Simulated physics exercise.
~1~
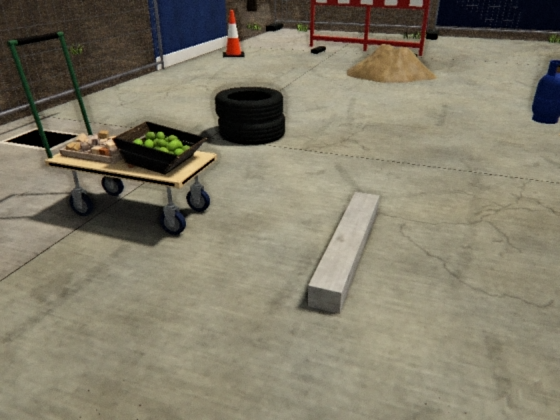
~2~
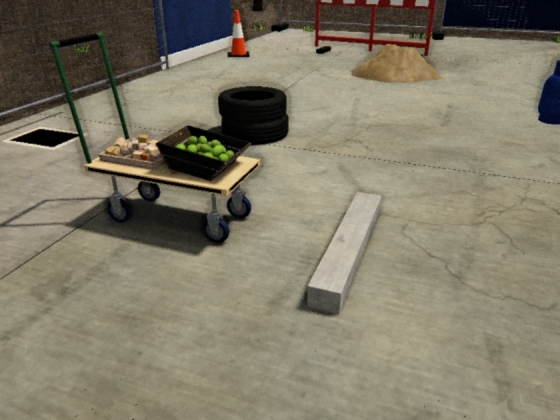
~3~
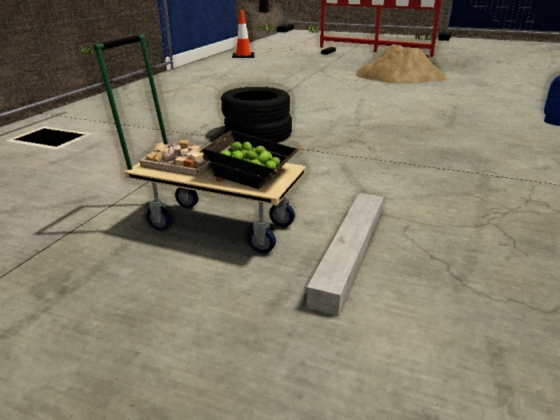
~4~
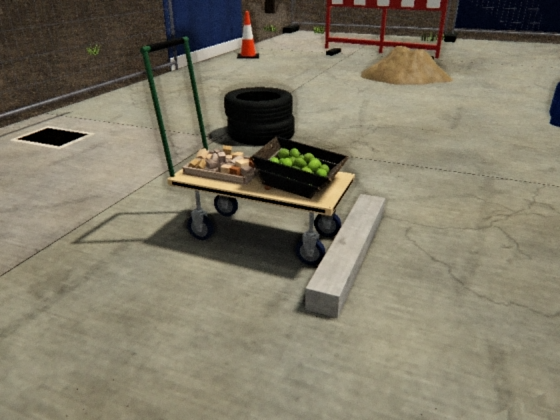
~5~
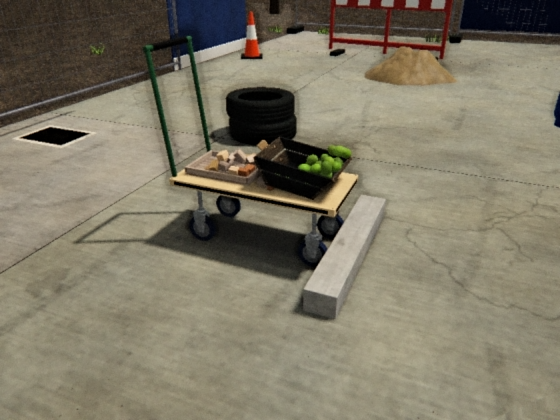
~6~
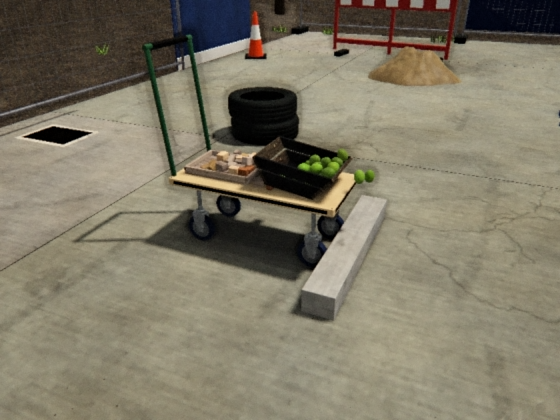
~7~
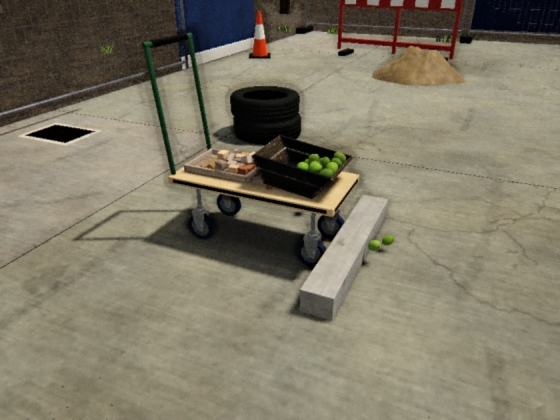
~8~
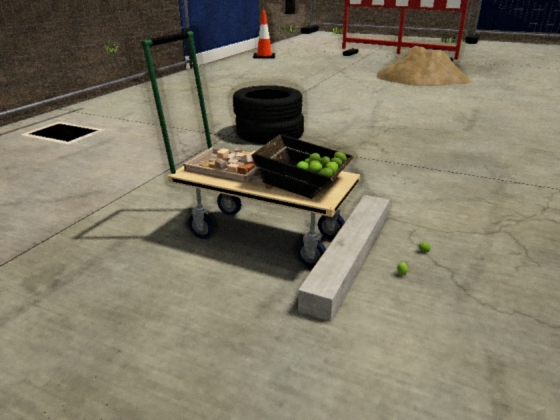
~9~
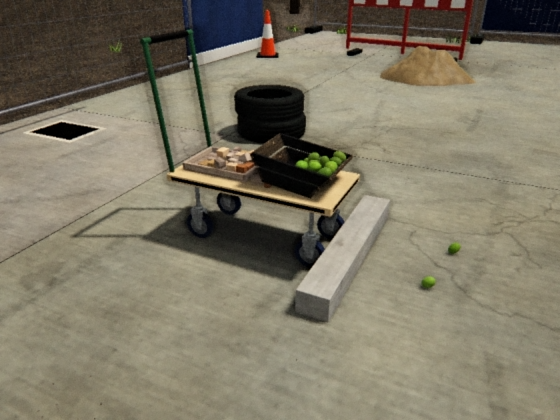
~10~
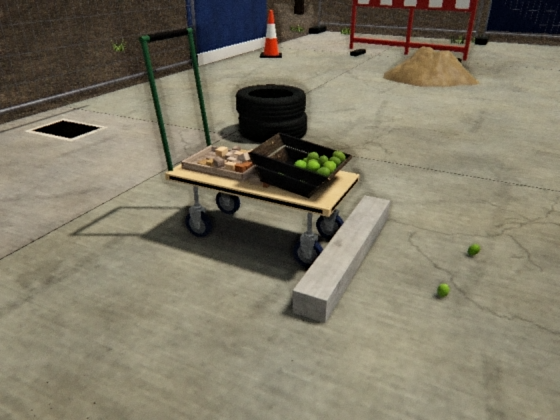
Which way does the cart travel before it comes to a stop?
It rolls to the right, towards the grey beam lying on the ground.
A sunlit concrete yard is seen from above in a slowly drifting view, with stacked black tyres, a traffic cone, a sand heap and a red and white barrier at the back. On the left, a flat cart with a green handle carries a wooden tray of small pale blocks and, ahead of it, a black tray of green limes. The cart rolls right until its front wheels meet a grey beam and it stops abruptly. The blocks jostle and the limes surge forward, and two limes fly over the front edge. They drop beyond the beam and roll away right, ending apart on the concrete while the cart stands still with most limes aboard.
